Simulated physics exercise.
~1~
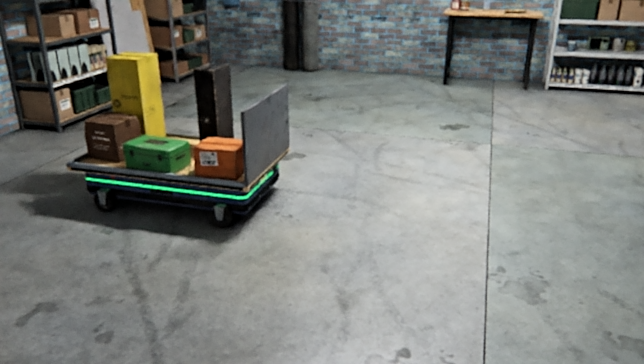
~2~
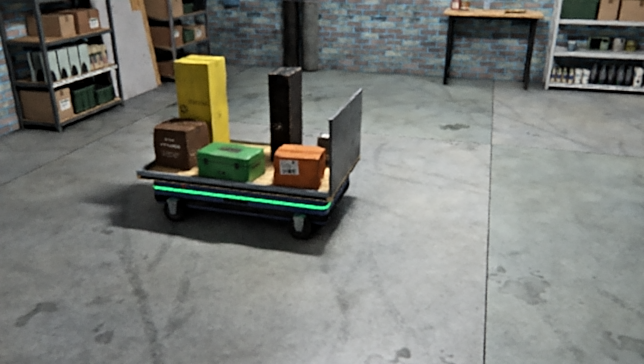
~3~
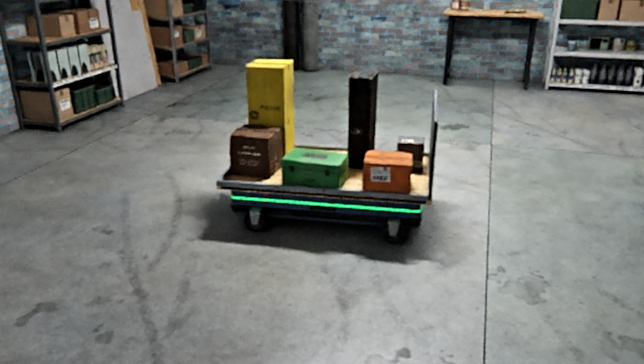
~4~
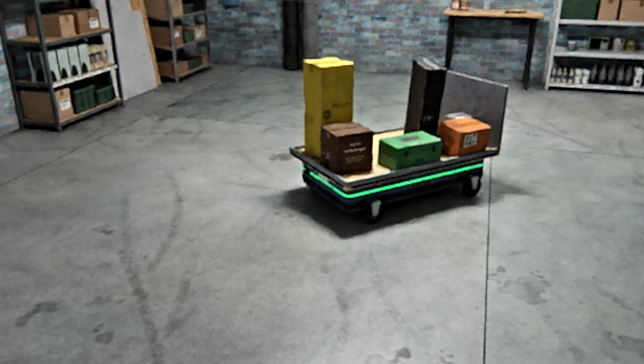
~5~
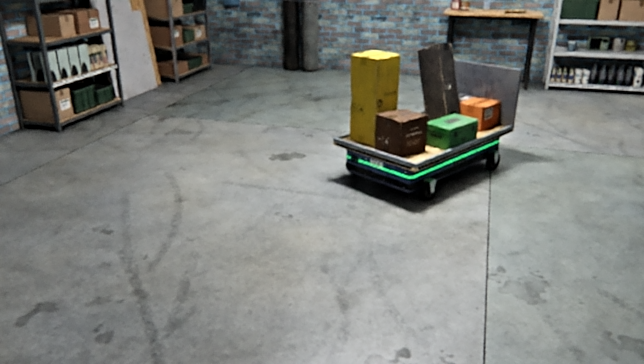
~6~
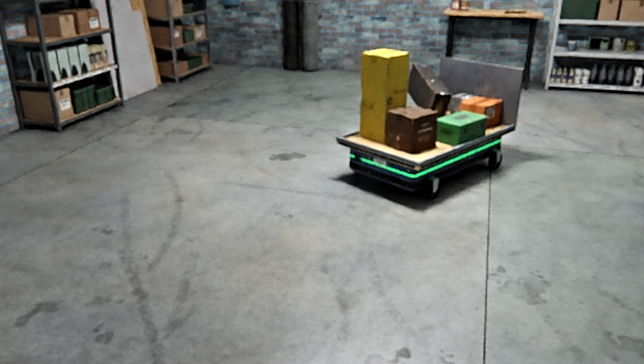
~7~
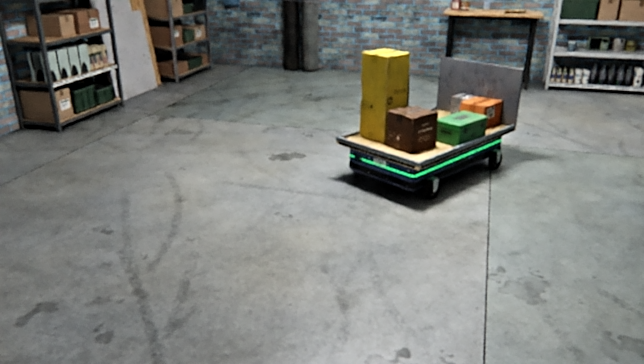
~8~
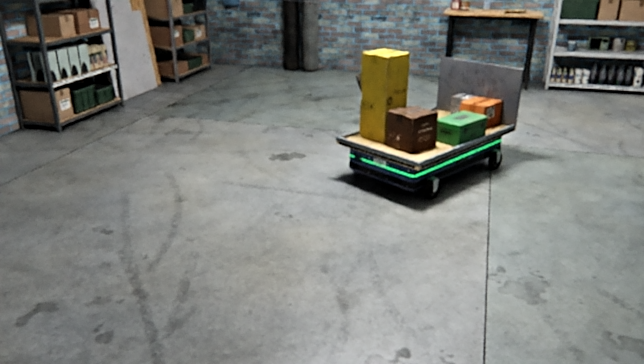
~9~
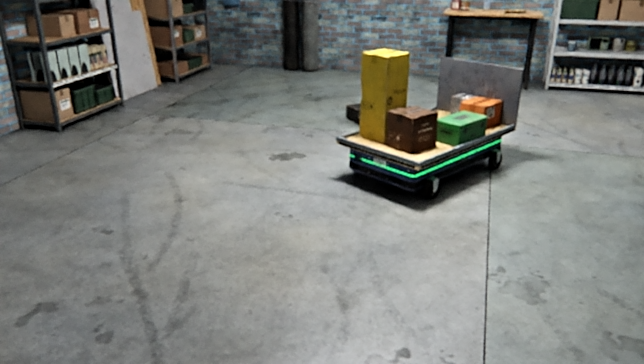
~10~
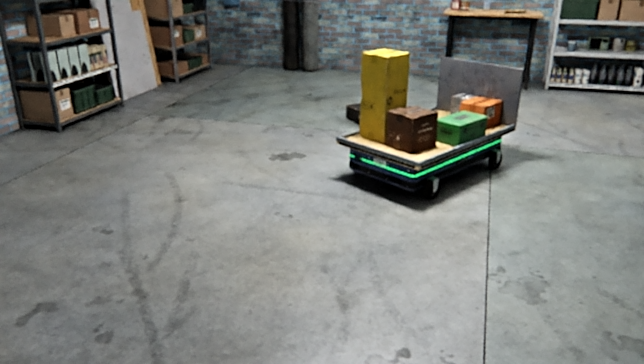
We see a flat cart loaded with boxes and parcels roll rightward across a workshop floor, turning away before it stops; the tall black box tips over behind the yellow box, which stays upright, and the cart rests with the other pieces still aboard.
